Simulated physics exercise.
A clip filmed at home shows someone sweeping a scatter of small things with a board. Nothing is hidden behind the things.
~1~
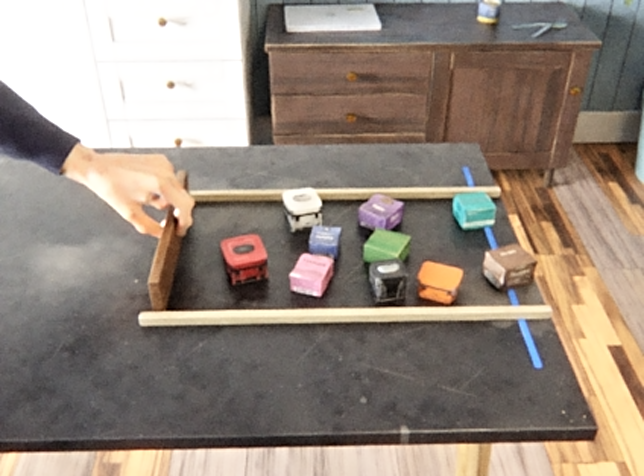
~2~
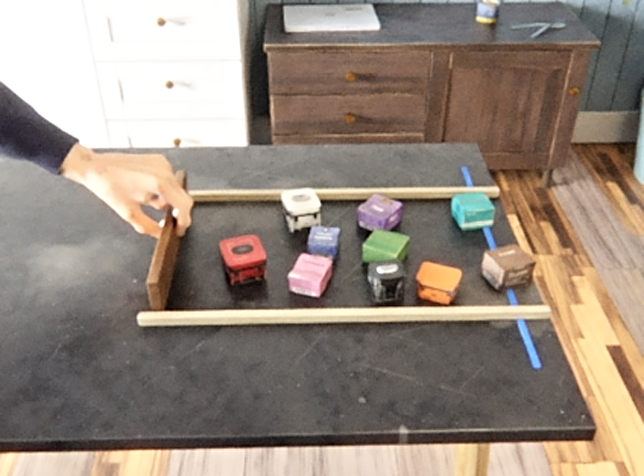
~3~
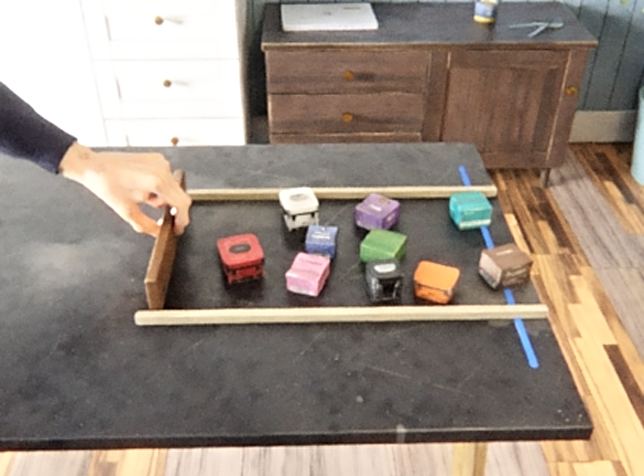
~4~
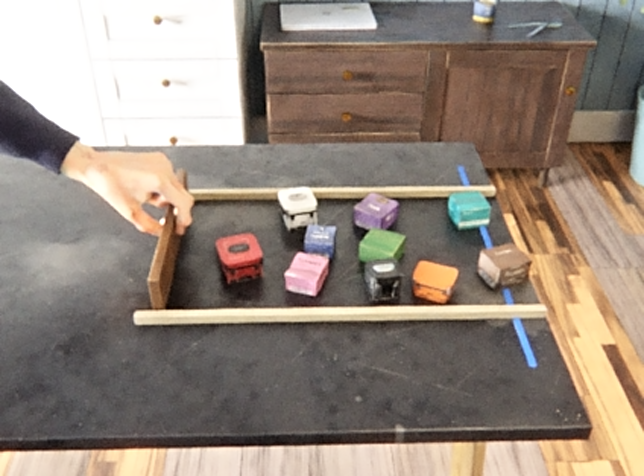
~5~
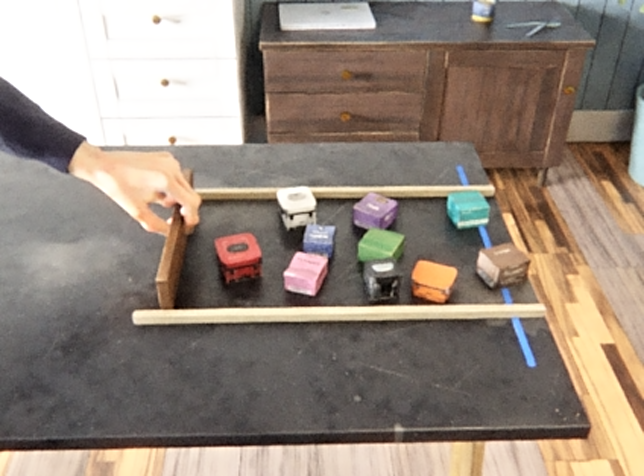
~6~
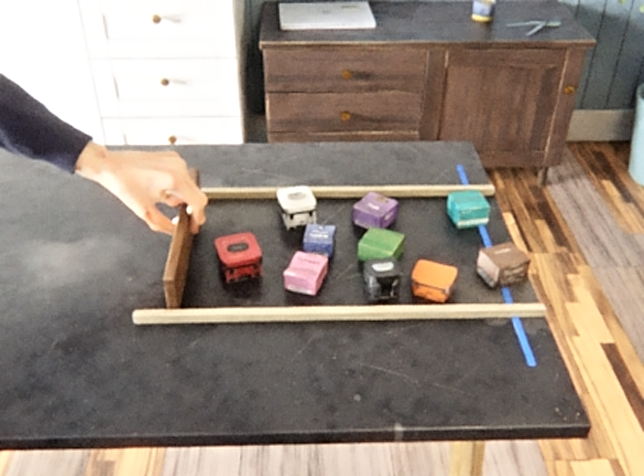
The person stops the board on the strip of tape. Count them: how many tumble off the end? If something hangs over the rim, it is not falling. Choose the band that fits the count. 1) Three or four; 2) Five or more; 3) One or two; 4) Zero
The answer is 2.
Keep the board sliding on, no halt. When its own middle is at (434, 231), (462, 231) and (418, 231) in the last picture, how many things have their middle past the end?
In order of the places given, that's 3, 4 and 1.
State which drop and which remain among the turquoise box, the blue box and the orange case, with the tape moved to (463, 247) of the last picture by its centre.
In order, the turquoise box goes off the edge, then the blue box keeps its spot, then the orange case goes off the edge.
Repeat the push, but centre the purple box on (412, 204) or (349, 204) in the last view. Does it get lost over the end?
One after the other: It ends up falling; it ends up falling.
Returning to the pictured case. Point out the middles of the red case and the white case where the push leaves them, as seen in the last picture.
In the last picture the red case sits around (517, 255) and the white case around (495, 207).
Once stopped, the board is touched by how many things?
The number is 3.
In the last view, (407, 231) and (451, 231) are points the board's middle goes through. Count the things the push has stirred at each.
Up to then 10, and up to the other point 10.
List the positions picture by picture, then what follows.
Brown box (509, 267); turquoise box (474, 210); orange case (439, 283); board (172, 237); tape (495, 249), in the first frame.
Turquoise box (472, 211); red case (243, 260), in the second frame.
Orange case (436, 283); white case (299, 209), in the third frame.
Brown box (504, 266); blue box (320, 242), in the fourth frame.
Turquoise box (468, 209); pink box (306, 274), in the fifth frame.
Brown box (503, 265); turquoise box (468, 209); orange case (434, 282); board (185, 234); tape (489, 247), in the sixth frame.
Soon after, none off yet; brown box at rest near (503, 265); turquoise box at rest near (468, 209); orange case at rest near (434, 282).
Then, none off yet; brown box moving near (512, 264); turquoise box at rest near (468, 209); orange case moved about its own width near (492, 290).
Further on, one off so far; brown box tipped a little near (534, 254); turquoise box tipped a little near (516, 210); orange case falling near (553, 426).
At rest, the number that fall off is five or more; fallen, pink box, black case, purple box, green block, orange case, turquoise box and brown box.
